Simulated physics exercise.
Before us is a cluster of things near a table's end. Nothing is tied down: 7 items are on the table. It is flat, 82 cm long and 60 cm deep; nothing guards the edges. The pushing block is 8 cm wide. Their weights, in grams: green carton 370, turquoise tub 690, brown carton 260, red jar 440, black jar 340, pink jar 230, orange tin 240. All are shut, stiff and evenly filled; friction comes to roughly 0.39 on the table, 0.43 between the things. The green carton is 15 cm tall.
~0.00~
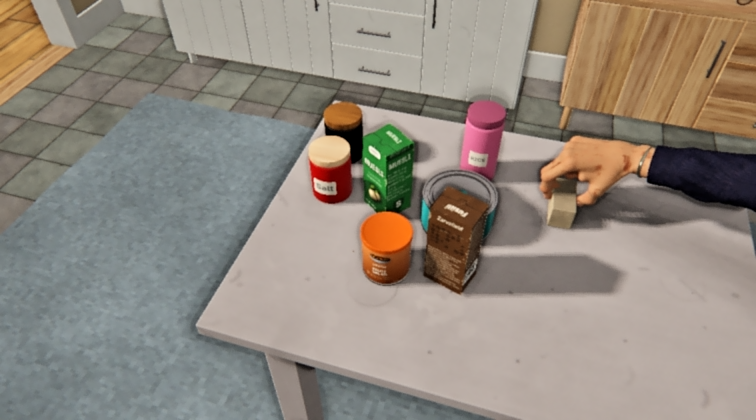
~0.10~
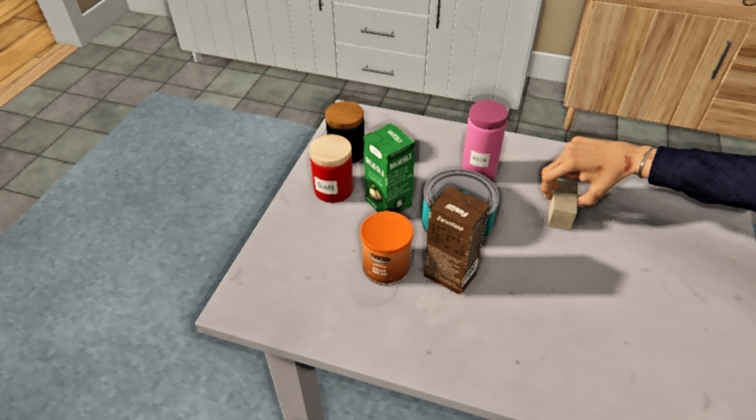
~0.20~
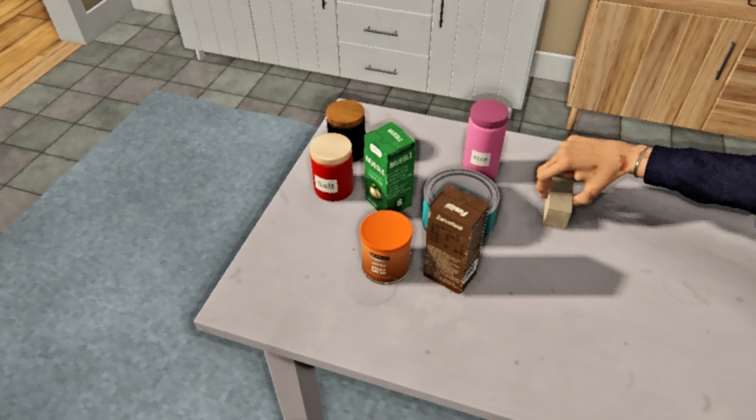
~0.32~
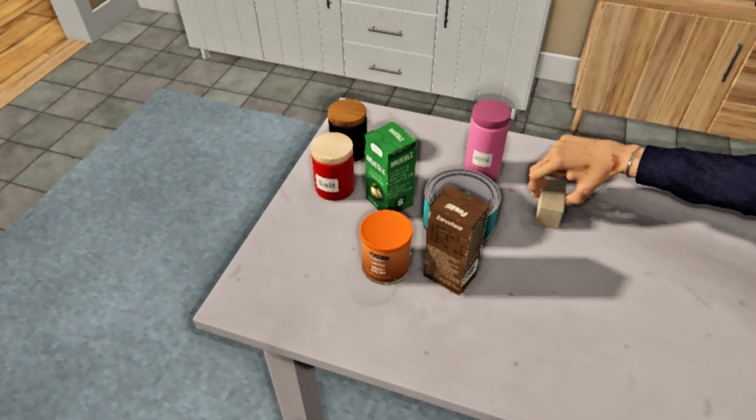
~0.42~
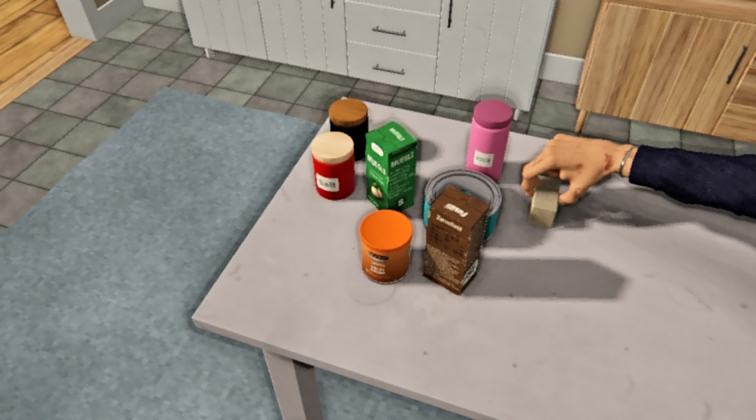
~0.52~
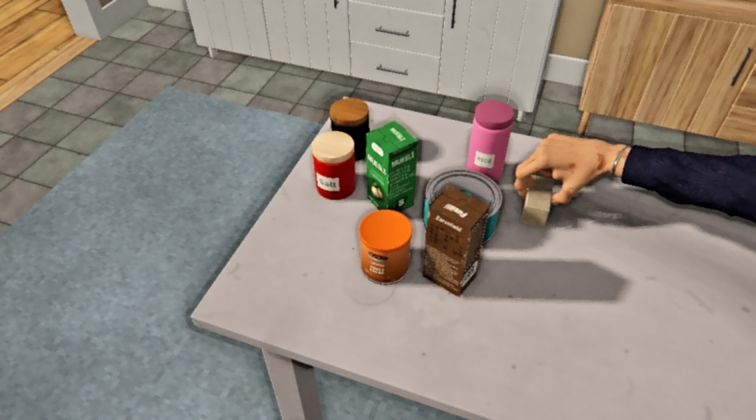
On a grey table in a kitchen, a hand holding a small pale block slid it slightly left toward a cluster of jars, cartons and a turquoise tub, while the grouped items stayed still.
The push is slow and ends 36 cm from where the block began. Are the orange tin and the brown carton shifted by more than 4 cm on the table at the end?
The orange tin keeps its place, the brown carton keeps its place.
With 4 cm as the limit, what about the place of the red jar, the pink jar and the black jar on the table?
The red jar stays put; the pink jar stays put; the black jar keeps its place.
Around 1.12 s, pusher on by 13 cm; turquoise tub shifted 3 cm.
Around 1.62 s, pusher on by 20 cm; turquoise tub shifted 7 cm.
Around 2.52 s, pusher on by 31 cm; turquoise tub shifted 7 cm; green carton shifted 4 cm.
Finally (3.3 s), not toppled but over 4 cm from the start, green carton and turquoise tub; the other 5 still in place (within 4 cm). Final places as that camera would see them, orange tin near (384, 249), brown carton near (454, 244).
